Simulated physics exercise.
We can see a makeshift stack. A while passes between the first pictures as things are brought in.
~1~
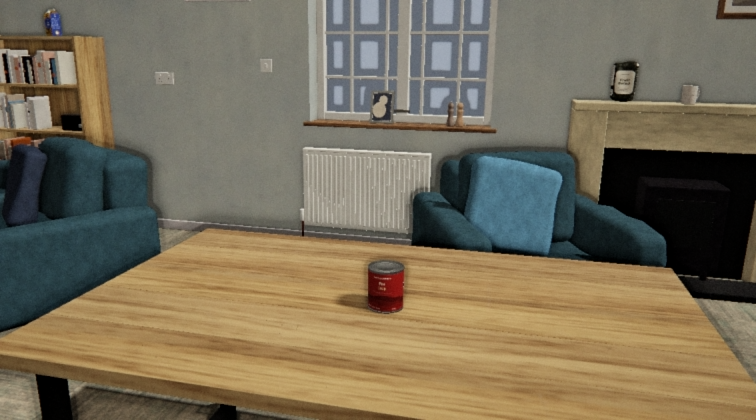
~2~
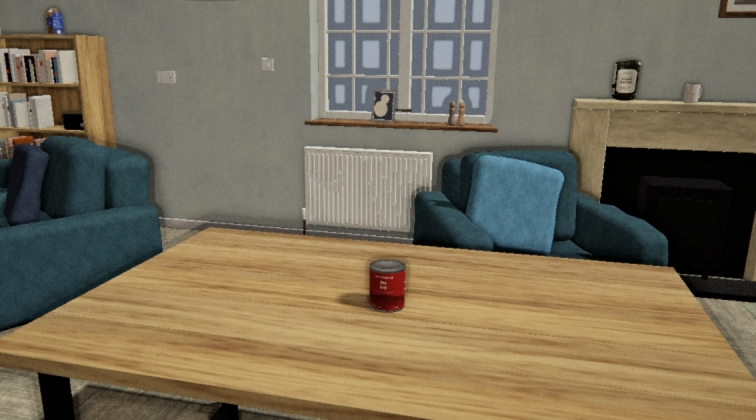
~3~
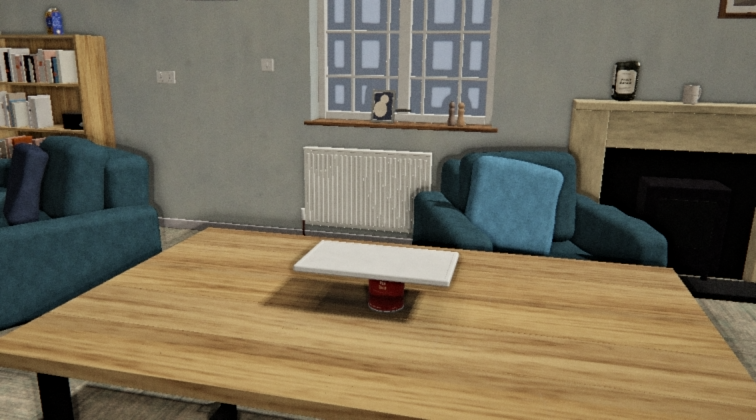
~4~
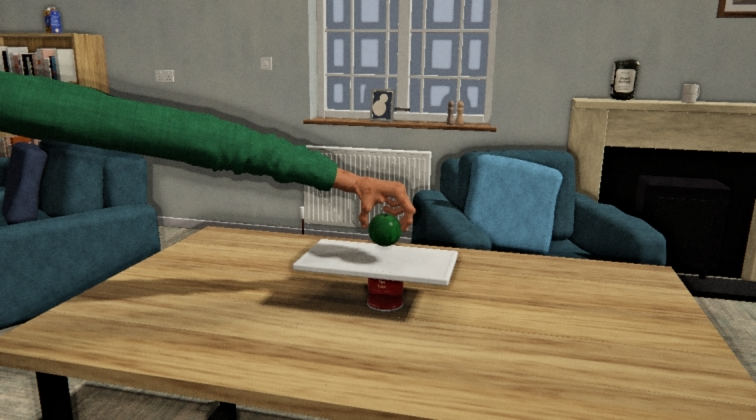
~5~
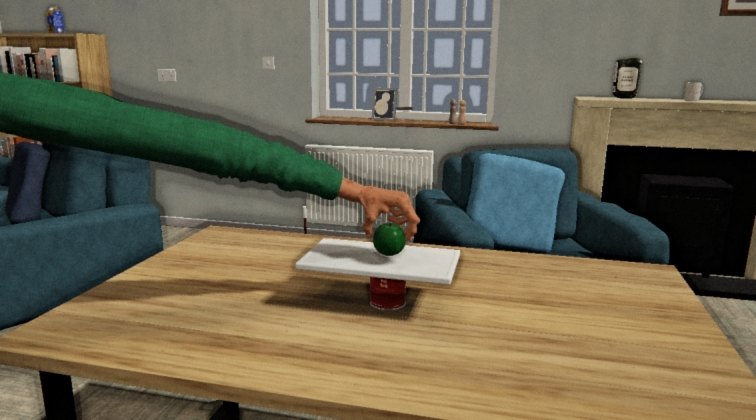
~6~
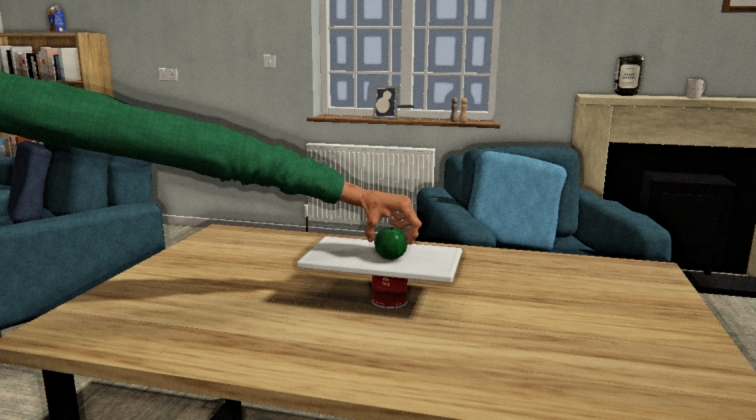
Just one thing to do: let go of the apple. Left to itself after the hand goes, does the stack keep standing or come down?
It keeps standing.
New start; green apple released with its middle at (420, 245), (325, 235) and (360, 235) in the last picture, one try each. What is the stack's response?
First, it keeps its balance; second, it loses its balance; third, it keeps its balance.
Then, 0.50 s after the last picture, nothing has stirred.
Then, 1.30 s after the last picture, green apple resting near (391, 244).
At rest, all 3 in place. Seen from the same camera at the end, green apple near (391, 244). The stack holds.
